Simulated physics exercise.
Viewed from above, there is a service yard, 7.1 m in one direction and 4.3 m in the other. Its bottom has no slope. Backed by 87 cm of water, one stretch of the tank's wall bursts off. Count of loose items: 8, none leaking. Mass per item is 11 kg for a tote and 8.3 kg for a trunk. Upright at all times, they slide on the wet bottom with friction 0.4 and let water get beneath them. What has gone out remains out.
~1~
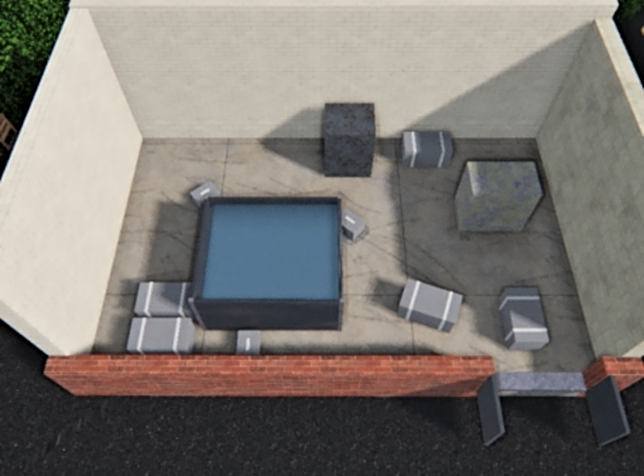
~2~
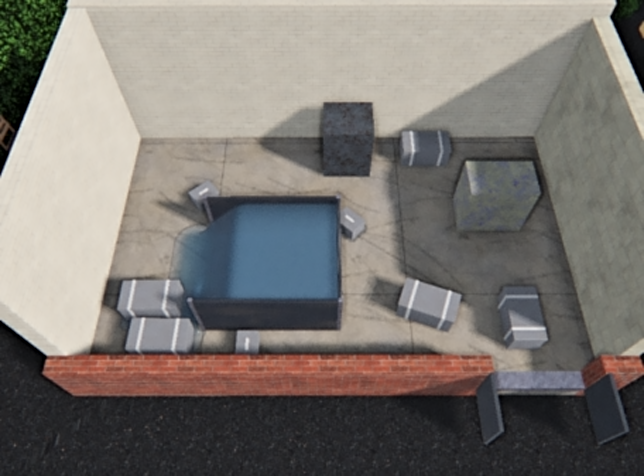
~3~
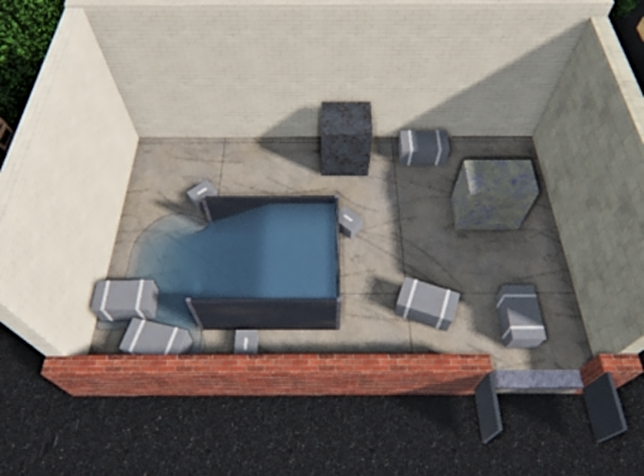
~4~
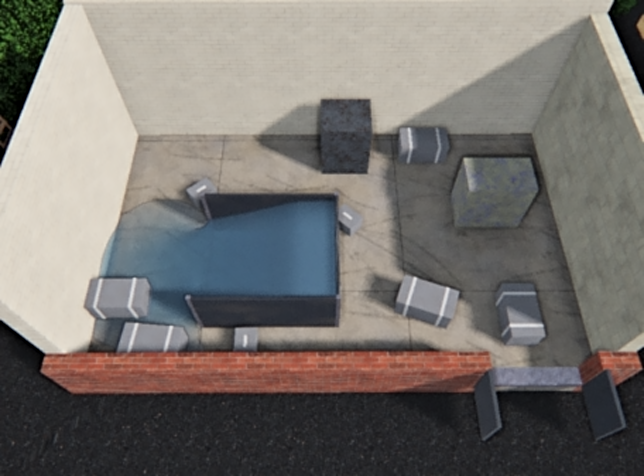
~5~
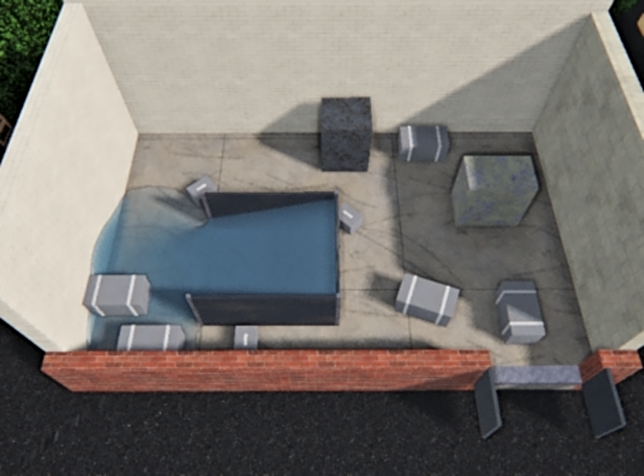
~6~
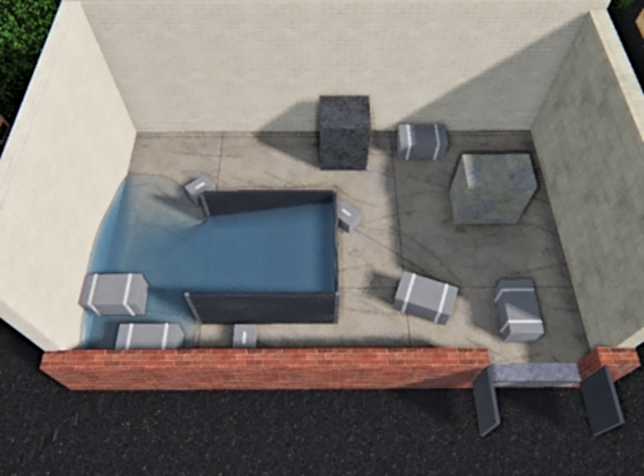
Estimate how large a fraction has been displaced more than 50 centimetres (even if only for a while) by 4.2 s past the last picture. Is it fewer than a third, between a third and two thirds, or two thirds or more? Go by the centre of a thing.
Share: Top third.
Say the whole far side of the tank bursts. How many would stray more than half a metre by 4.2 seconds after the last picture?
That would give 6.
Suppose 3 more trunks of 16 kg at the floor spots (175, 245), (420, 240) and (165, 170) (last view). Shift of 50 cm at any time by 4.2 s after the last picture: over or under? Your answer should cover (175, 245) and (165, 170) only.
In turn: More, past it.
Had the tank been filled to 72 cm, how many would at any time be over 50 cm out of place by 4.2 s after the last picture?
Count: 8.
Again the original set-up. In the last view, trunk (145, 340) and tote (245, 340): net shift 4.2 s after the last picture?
Taking them in turn, I get 500 cm for the first and 450 cm for the second.
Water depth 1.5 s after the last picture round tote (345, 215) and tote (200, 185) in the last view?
0 and 2 cm.
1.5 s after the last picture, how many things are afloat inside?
My tally comes to 2.
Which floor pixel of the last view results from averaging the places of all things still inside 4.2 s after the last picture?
(417, 252).
Then, 0.4 s after the last picture 1 of 8 are over 50 cm from their spots; 2 afloat.
Then, 1.5 s after the last picture 2 of 8 are over 50 cm from their spots; 2 afloat.
Then, 2.8 s after the last picture 5 of 8 are over 50 cm from their spots; 2 afloat.
Then, 4.2 s after the last picture 7 of 8 are over 50 cm from their spots, and 8 have been at some point; 7 afloat.
